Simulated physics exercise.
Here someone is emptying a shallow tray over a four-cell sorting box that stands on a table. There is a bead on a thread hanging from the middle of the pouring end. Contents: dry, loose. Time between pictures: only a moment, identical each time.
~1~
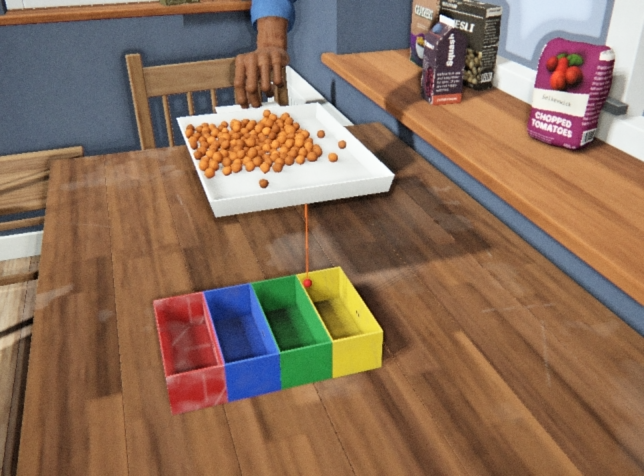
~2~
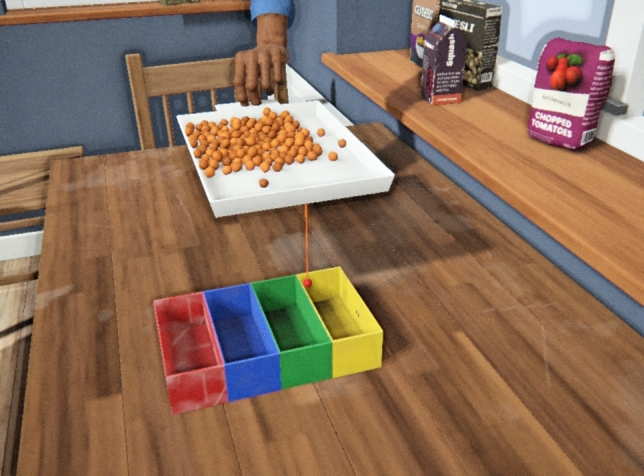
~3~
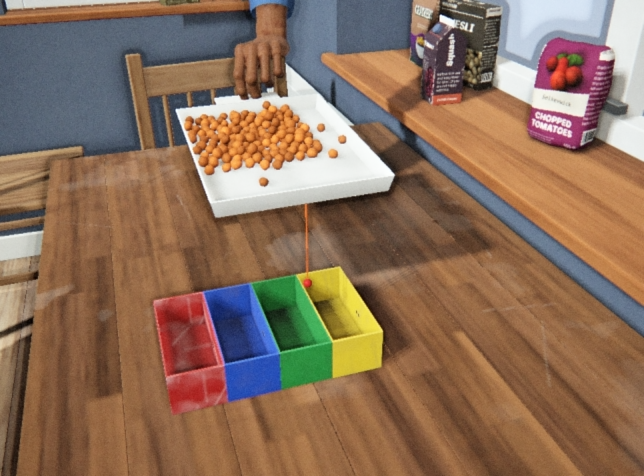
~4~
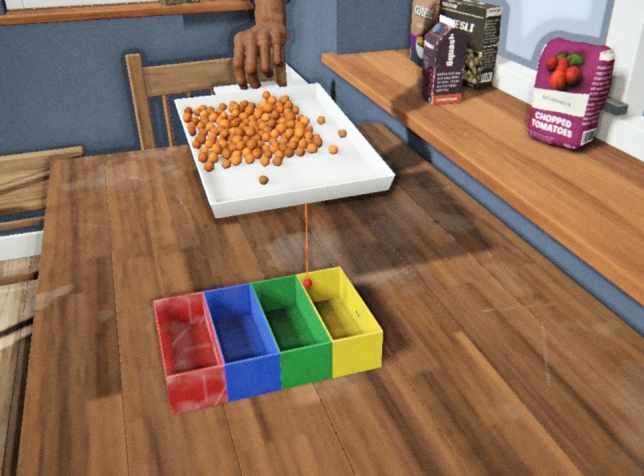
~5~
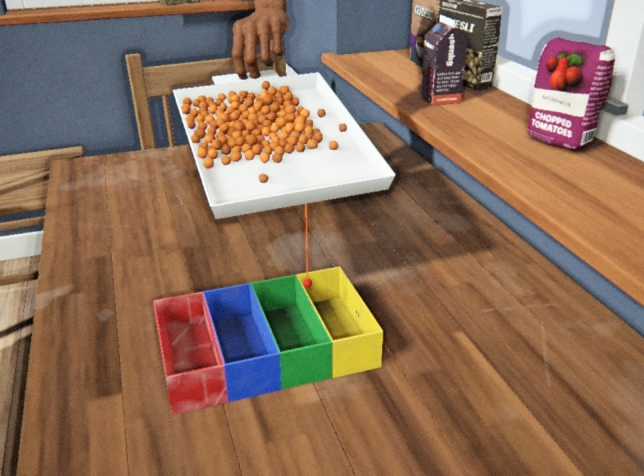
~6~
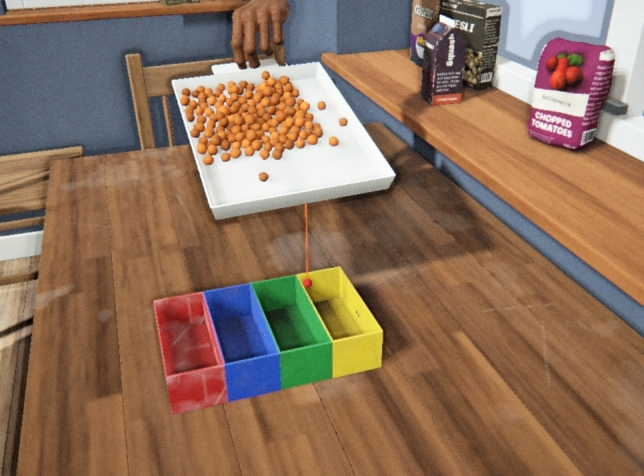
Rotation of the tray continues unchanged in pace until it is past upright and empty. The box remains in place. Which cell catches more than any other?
The blue cell catches the most.
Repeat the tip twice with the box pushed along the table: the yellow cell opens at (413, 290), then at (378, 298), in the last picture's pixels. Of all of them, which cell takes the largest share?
First: The cell in red. Second: The red one.
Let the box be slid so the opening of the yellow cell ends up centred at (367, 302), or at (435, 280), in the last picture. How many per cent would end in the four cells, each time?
It would be roughly 90 per cent for the first and roughly 30 per cent for the second.
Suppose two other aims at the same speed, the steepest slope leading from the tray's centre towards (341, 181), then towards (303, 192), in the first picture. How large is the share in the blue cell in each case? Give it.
About 0 % and about 10 %.
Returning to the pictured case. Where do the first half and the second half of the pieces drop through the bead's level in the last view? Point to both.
First near (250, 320), later near (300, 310).
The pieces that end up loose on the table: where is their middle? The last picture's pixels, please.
Near (378, 392).
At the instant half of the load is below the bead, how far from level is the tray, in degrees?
Angle reached: About 105°.
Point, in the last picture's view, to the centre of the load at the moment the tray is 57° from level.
I'd put the middle of the pieces at roughly (277, 165).
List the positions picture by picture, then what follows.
Corners of the pouring end at (214, 199) and (388, 174), level; middle of the load at (256, 144), coated peanuts; bead on its thread at (308, 283); red cell at (197, 386); blue cell at (253, 374); green cell at (306, 362); yellow cell at (357, 351), in the first frame.
Corners of the pouring end at (215, 199) and (388, 174), level; middle of the load at (256, 142), in the second frame.
Corners of the pouring end at (215, 200) and (389, 174), tipped barely, lowest at the left corner; middle of the load at (256, 138), in the third frame.
Corners of the pouring end at (215, 201) and (389, 174), tipped a little, lowest at the left corner; middle of the load at (255, 131), in the fourth frame.
Corners of the pouring end at (215, 203) and (389, 173), tipped a little, lowest at the left corner; middle of the load at (255, 125), in the fifth frame.
Corners of the pouring end at (215, 204) and (390, 173), tipped a little, lowest at the left corner; middle of the load at (255, 118); red cell at (197, 386); blue cell at (253, 374); green cell at (306, 362); yellow cell at (357, 351), in the sixth frame.
Soon after the last picture, tray tipped steeply; nearly all on the tray; a stray few in the blue cell; a stray few in the yellow cell; a stray few in the red cell; a small part falling or outside the box.
A little later, tray tipped right over; about two thirds on the tray; a small part in the blue cell; a stray few in the green cell; a stray few in the red cell; a stray few in the yellow cell; a small part falling or outside the box.
Later still, tray tipped past a quarter turn; about a third in the blue cell; about a quarter in the green cell; a small part in the red cell; a small part in the yellow cell; about a quarter falling or outside the box.
At rest, tray tipped past a quarter turn; about a third in the blue cell; about a quarter in the green cell; a small part in the red cell; a small part in the yellow cell; about a quarter outside the box.
